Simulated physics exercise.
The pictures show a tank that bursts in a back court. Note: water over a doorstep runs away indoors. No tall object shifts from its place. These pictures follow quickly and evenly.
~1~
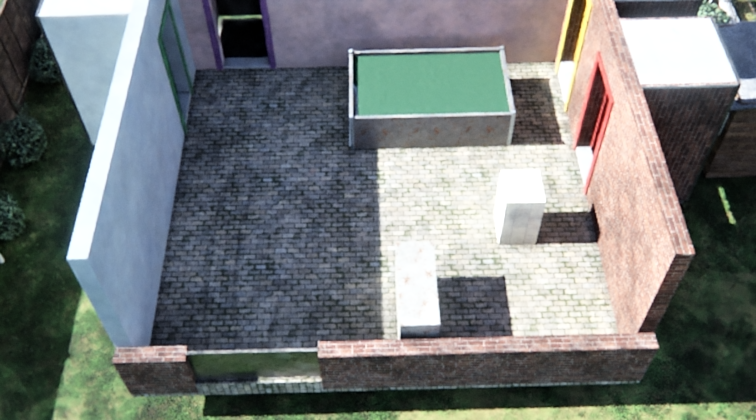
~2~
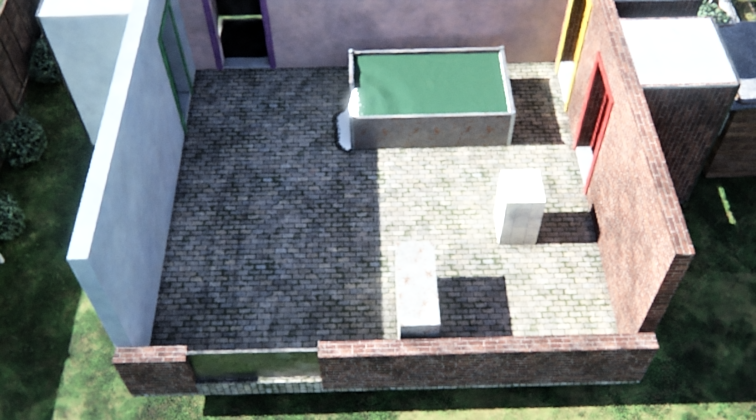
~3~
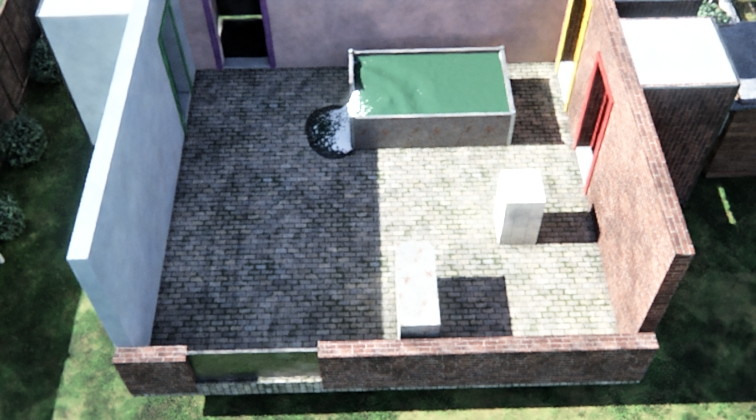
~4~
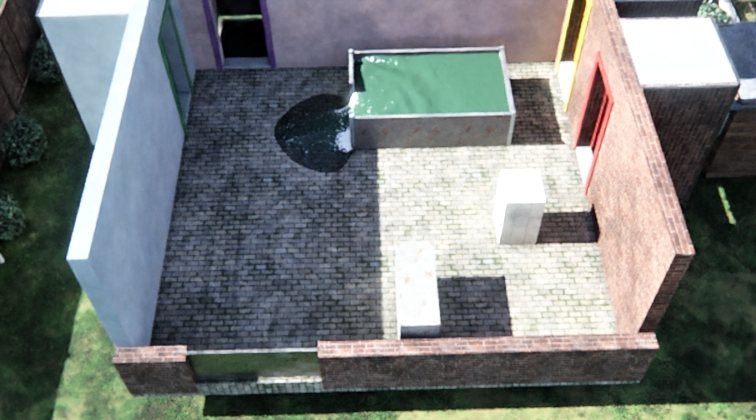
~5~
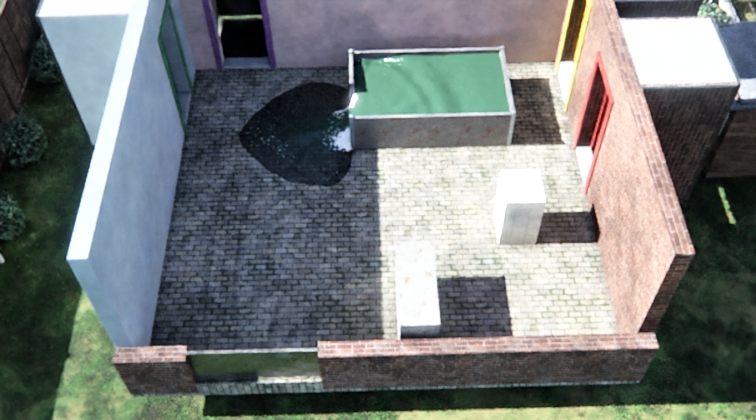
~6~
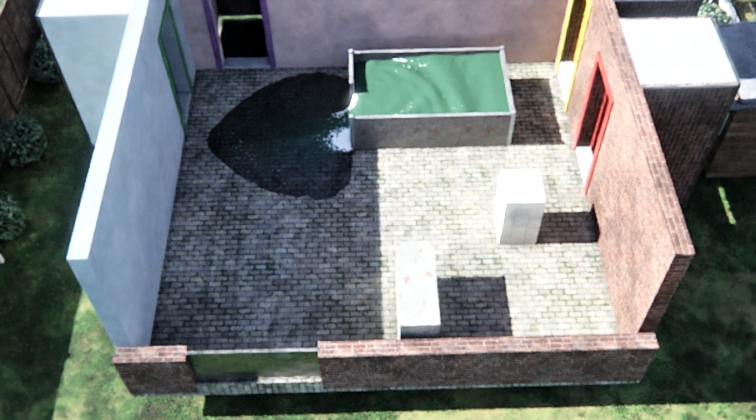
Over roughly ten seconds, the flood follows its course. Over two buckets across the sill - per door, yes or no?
Green door yes, purple door yes, red door no, yellow door no.
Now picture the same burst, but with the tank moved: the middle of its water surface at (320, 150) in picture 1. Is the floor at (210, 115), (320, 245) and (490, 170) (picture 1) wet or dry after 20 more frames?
The first spot ends up sodden, the second left untouched and the third left untouched.
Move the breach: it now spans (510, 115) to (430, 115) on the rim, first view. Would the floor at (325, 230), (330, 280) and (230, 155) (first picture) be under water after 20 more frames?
Following the listed order, the three come out reached by the spill, reached by the spill and not reached.
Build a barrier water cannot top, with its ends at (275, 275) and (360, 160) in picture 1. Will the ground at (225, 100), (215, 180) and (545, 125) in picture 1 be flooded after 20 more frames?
Results in sequence: Swamped / swamped / bone-dry.
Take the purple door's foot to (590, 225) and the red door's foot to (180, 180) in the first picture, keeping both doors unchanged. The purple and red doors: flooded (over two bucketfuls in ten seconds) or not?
Note - purple door ends up short of it; red door ends up above it.
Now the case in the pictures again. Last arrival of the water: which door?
The red door.
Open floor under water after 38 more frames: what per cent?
It comes to roughly 55 in a hundred.
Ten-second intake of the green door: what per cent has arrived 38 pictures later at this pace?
I make it 95 per cent.
A moment on, water covers 25 % of the floor; the green door under two buckets in, the purple door wet at the sill, nothing in, the red door not reached, the yellow door not reached.
Next, water covers 35 % of the floor; the green door over two buckets in, the purple door wet at the sill, nothing in, the red door not reached, the yellow door not reached.
Then, water covers 40 % of the floor; the green door far over two buckets in, the purple door over two buckets in, the red door not reached, the yellow door not reached.
Later, water covers 55 % of the floor; the green door far over two buckets in, the purple door over two buckets in, the red door not reached, the yellow door not reached.
In the end, water covers 80 % of the floor; the green door far over two buckets in, the purple door far over two buckets in, the red door wet at the sill, nothing in, the yellow door wet at the sill, nothing in.
